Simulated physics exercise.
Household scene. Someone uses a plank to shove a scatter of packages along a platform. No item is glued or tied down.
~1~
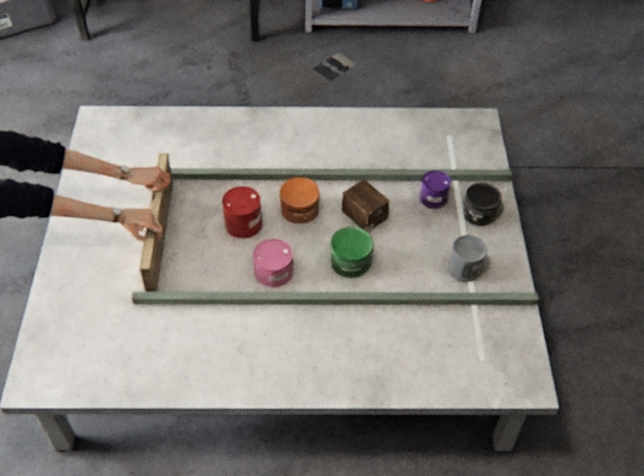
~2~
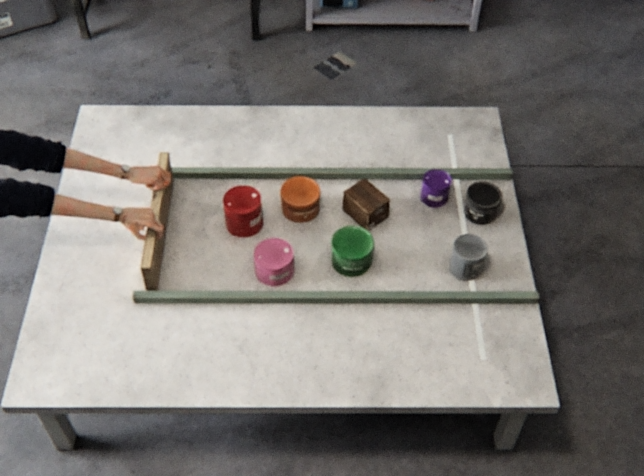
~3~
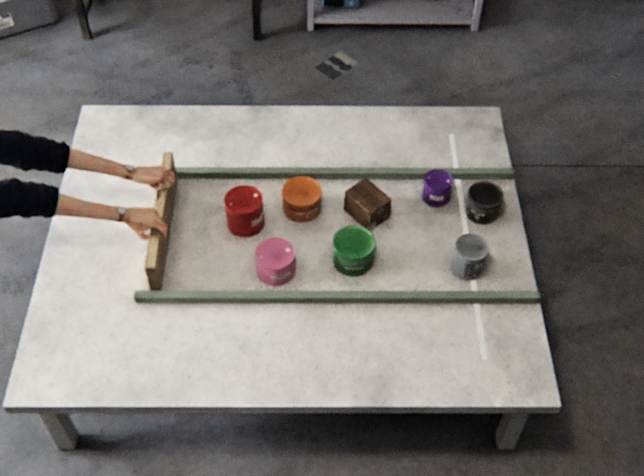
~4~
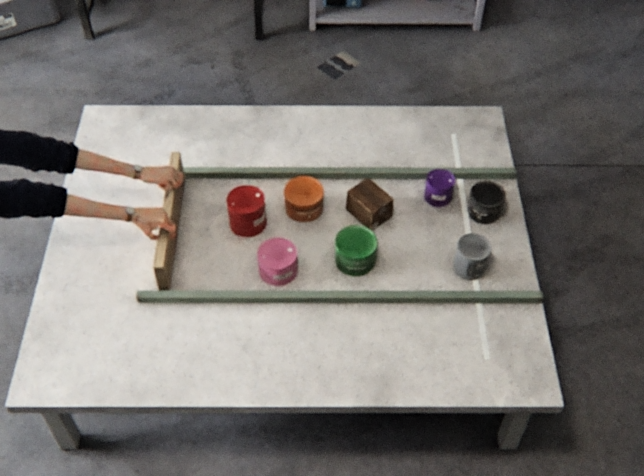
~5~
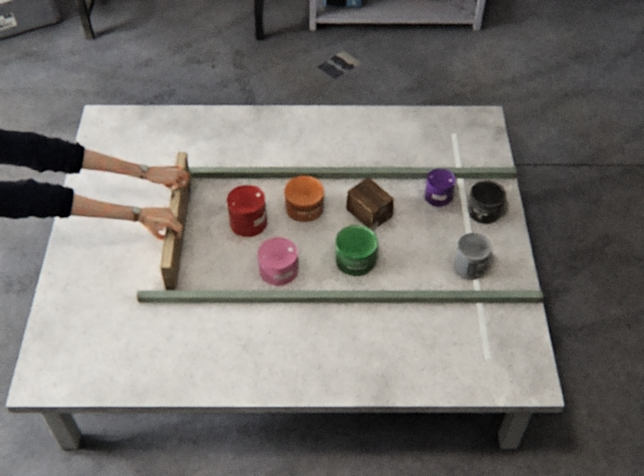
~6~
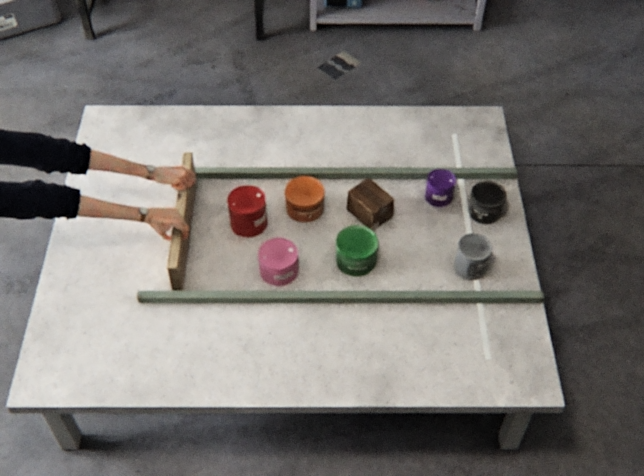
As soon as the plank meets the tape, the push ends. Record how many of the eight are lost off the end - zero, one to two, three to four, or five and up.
Lost off the end: One to two.
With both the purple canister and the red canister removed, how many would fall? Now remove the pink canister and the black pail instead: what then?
You'd see 1 fallen, and 0 in the other try.
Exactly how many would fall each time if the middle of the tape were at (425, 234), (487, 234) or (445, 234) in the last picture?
0, 5, 0.
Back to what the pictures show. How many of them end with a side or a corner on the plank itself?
That makes 3.
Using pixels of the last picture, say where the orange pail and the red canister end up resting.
Okay, so first (485, 193), and next (490, 219).
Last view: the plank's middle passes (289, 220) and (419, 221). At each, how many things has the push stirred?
At the first spot 3, then 8.
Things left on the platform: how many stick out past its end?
The total would be 4.
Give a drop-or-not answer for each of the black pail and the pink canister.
Looking at each, the black pail drops away and the pink canister holds its spot.
Soon after, none off yet; black pail at rest near (487, 203); grey pail at rest near (473, 257); purple canister at rest near (440, 188).
In the end, the number that fall off is one or two; gone, black pail.
